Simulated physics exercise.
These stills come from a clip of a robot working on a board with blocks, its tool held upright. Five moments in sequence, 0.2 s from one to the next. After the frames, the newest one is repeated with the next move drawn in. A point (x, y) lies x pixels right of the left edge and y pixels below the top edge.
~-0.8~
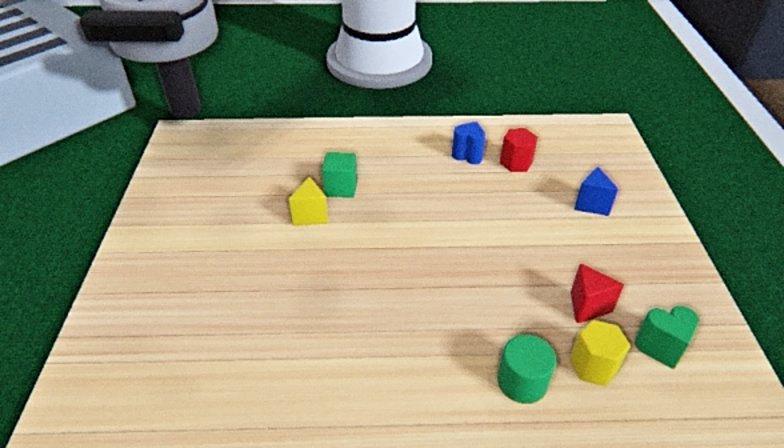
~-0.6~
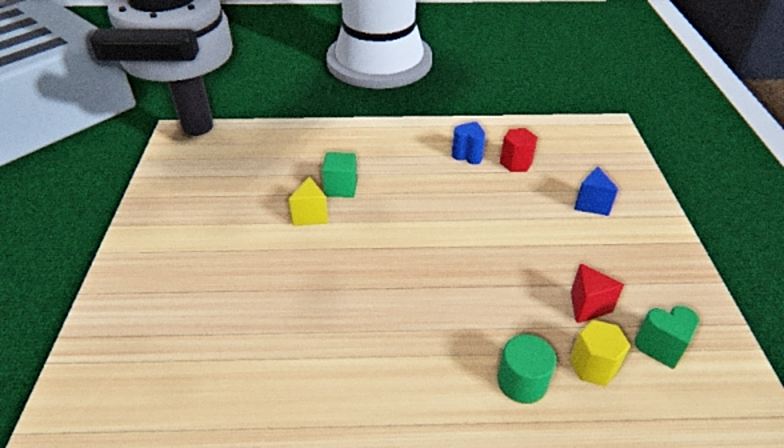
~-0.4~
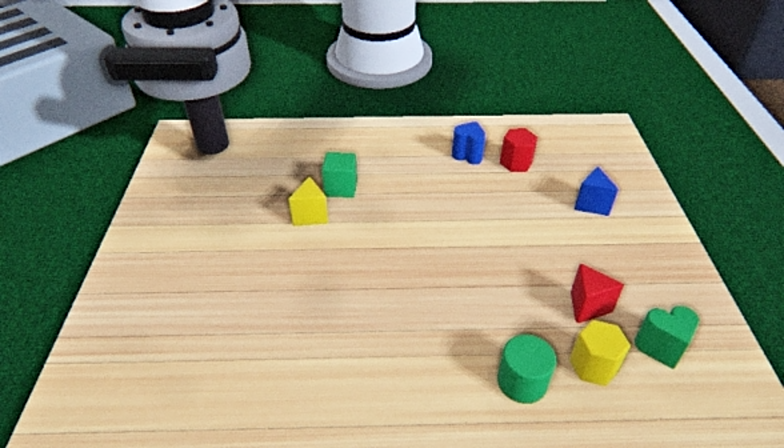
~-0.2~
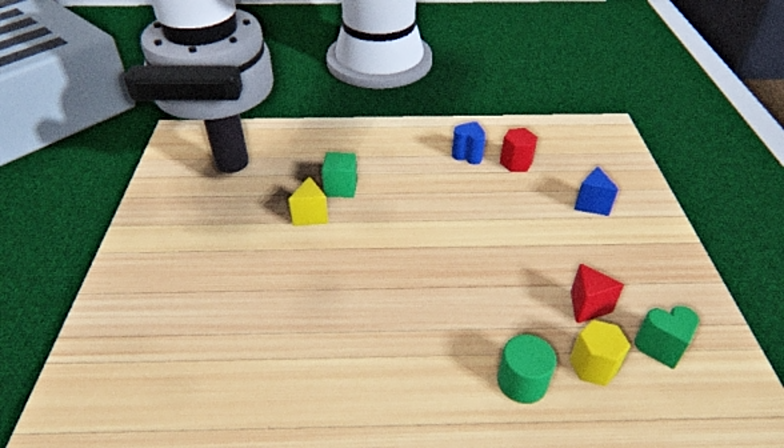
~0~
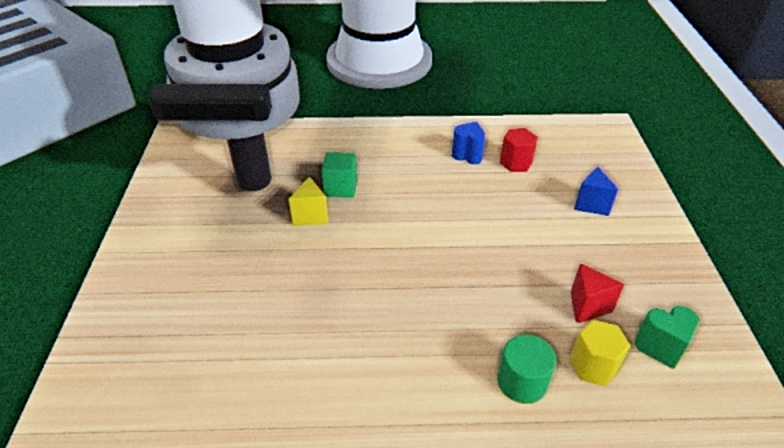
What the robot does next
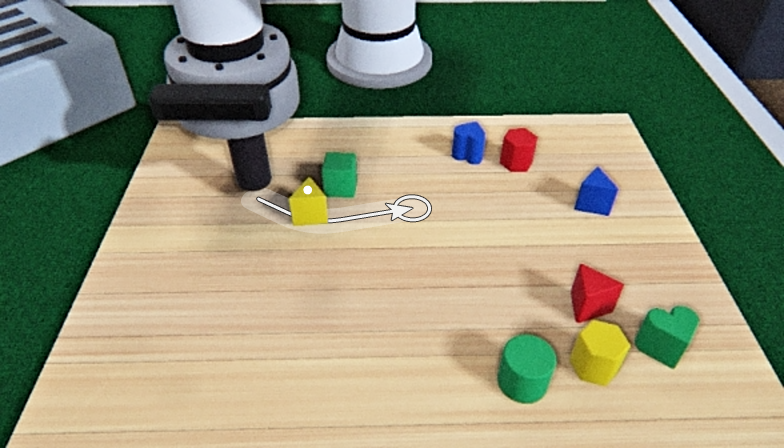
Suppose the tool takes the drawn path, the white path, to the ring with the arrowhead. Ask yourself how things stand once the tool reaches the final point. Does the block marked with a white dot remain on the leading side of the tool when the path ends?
No, I don't think so.
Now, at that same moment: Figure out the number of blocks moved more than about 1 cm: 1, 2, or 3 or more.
I count one.
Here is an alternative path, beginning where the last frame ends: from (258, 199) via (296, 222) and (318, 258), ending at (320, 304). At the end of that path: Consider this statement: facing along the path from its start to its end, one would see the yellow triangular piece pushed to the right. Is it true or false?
The statement is false.
The line goes from (258, 199) by way of (302, 218) and (358, 217) to (412, 208); the dot is on the yellow triangular piece.
The first path, step by step. One third of the way, tool (300, 201); yellow triangular piece (326, 195), turned 15° anticlockwise.
Two thirds of the way, tool (357, 200); yellow triangular piece (382, 199).
At the end, tool (413, 191); yellow triangular piece (404, 202), turned 50° clockwise; green square piece unmoved.
